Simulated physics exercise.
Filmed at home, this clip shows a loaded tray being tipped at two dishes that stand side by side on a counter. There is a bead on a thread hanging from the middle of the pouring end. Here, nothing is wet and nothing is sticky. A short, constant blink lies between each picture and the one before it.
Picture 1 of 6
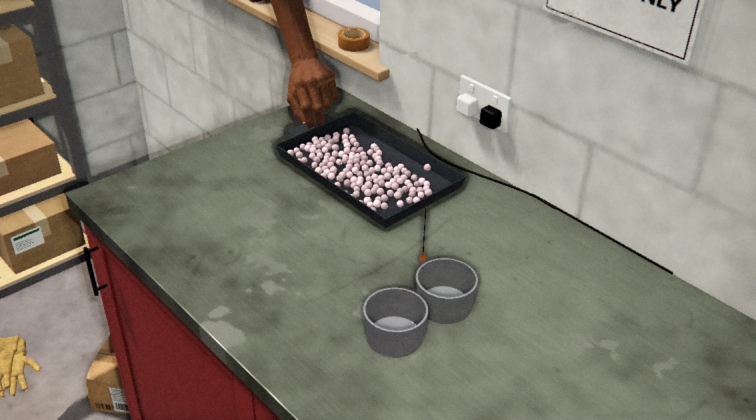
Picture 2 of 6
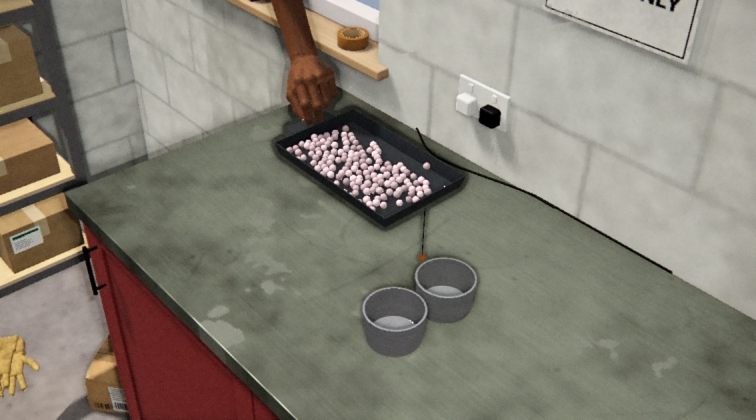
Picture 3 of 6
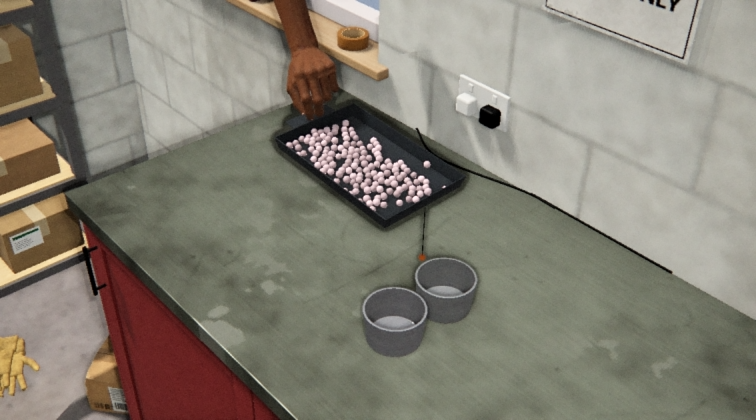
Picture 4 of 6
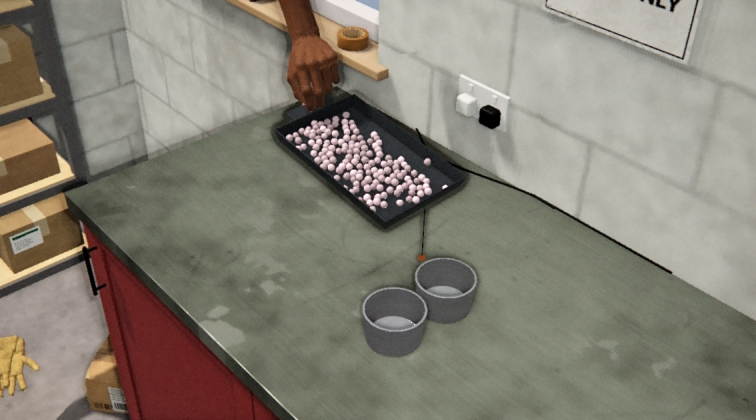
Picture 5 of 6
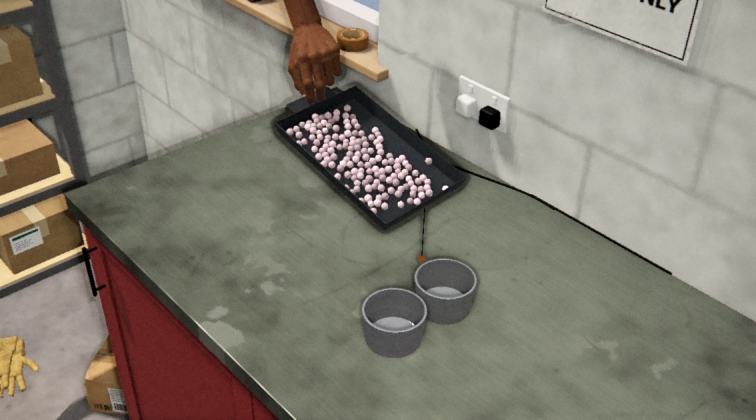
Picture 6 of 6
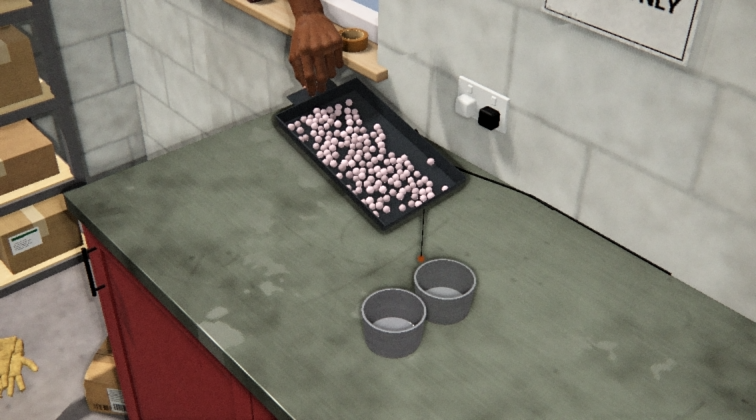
At first, a hand holds the far end of a dark tray of small pale pink balls, resting level on a worn green counter behind two grey dishes. Then the hand slowly raises that end, tilting the tray slightly toward its near left corner, and the balls shift a little.
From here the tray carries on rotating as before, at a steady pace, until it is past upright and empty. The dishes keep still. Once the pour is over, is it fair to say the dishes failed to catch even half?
No, so the dishes mostly succeed at catching it, really.
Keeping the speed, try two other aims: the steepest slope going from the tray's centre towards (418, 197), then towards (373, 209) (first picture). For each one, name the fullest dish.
Rightward dish for the first, Leftward dish for the second.
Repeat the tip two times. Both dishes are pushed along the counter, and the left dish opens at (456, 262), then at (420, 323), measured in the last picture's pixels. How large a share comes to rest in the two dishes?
Roughly 0% the first time and 20% the second time.
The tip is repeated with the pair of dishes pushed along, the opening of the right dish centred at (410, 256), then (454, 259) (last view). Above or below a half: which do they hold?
Try 1: A lesser share; try 2: The greater share.
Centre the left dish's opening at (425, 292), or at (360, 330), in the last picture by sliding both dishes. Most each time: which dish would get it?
First place: The leftmost one; second place: The rightmost one.
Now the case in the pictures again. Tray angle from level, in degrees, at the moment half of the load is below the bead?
The angle is roughly 90° at that point.
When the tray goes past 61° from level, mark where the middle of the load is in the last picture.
Roughly (403, 209).
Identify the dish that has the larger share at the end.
Of the two, the left-side one is the fuller.
Just after the last frame, tray tipped steeply; the larger part on the tray; just a few in the left dish; about a tenth in the air.
A moment on, tray tipped right over; about a tenth on the tray; roughly half in the left dish; roughly a quarter in the right dish; about a tenth outside both; about a tenth in the air.
Further on, tray tipped past a quarter turn; roughly half in the left dish; roughly a quarter in the right dish; roughly a quarter outside both.
When it is over, tray tipped past a quarter turn; roughly half in the left dish; roughly a quarter in the right dish; roughly a quarter outside both.
